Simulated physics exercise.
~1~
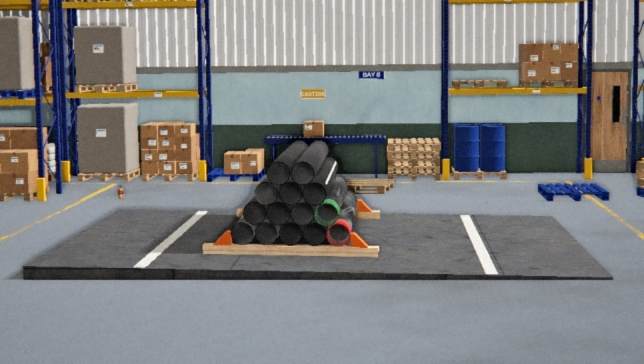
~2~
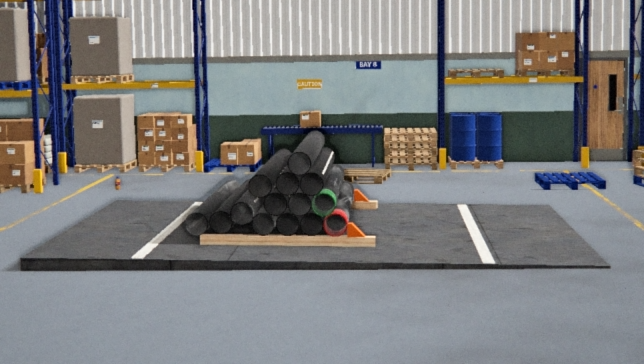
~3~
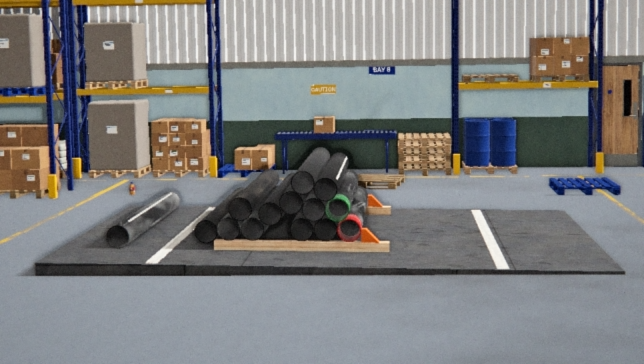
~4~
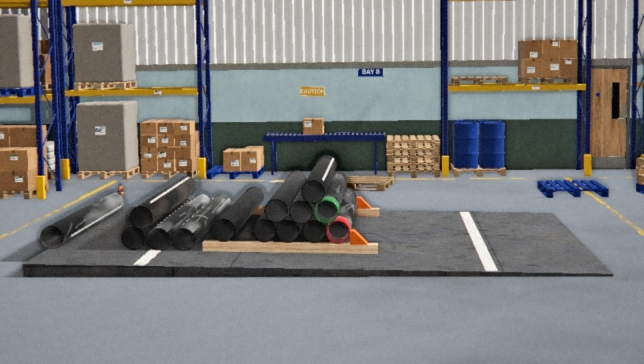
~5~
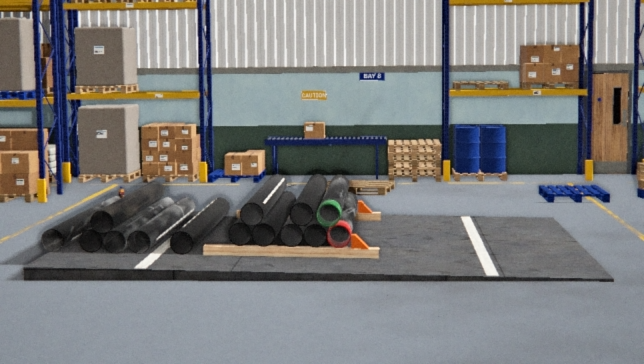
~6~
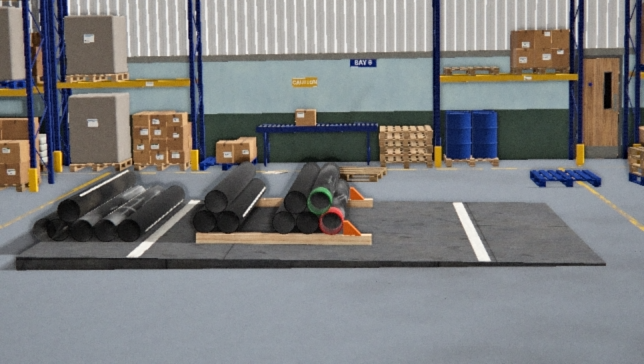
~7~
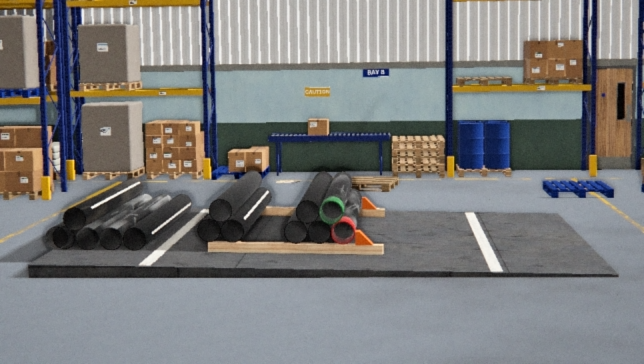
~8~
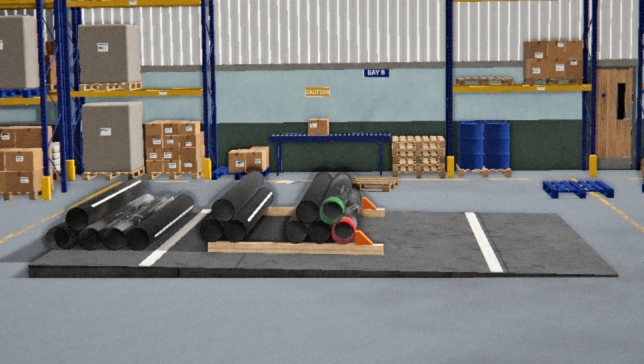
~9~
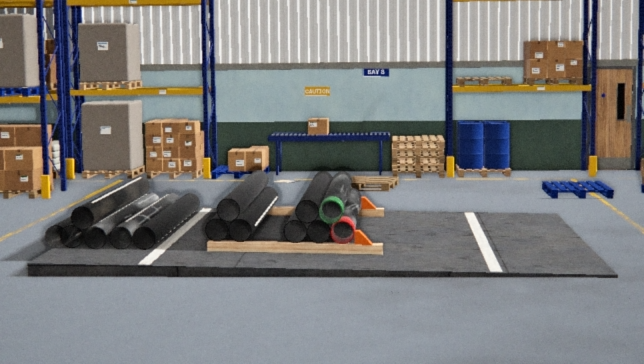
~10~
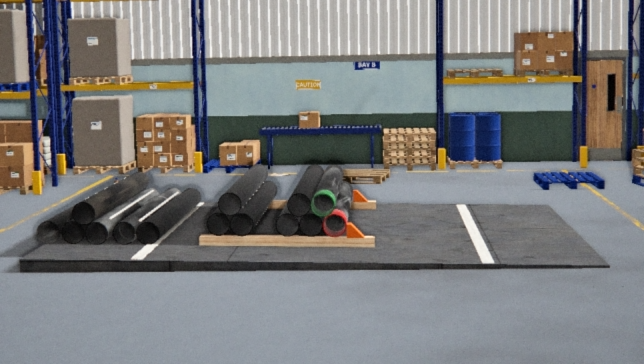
A pyramid of dark pipes in a warehouse lost its left chock and spilled leftward, several rolling across the left white line and settling there, while the red-ended pipe stayed on the wooden bearers with the green-ended one resting above it.
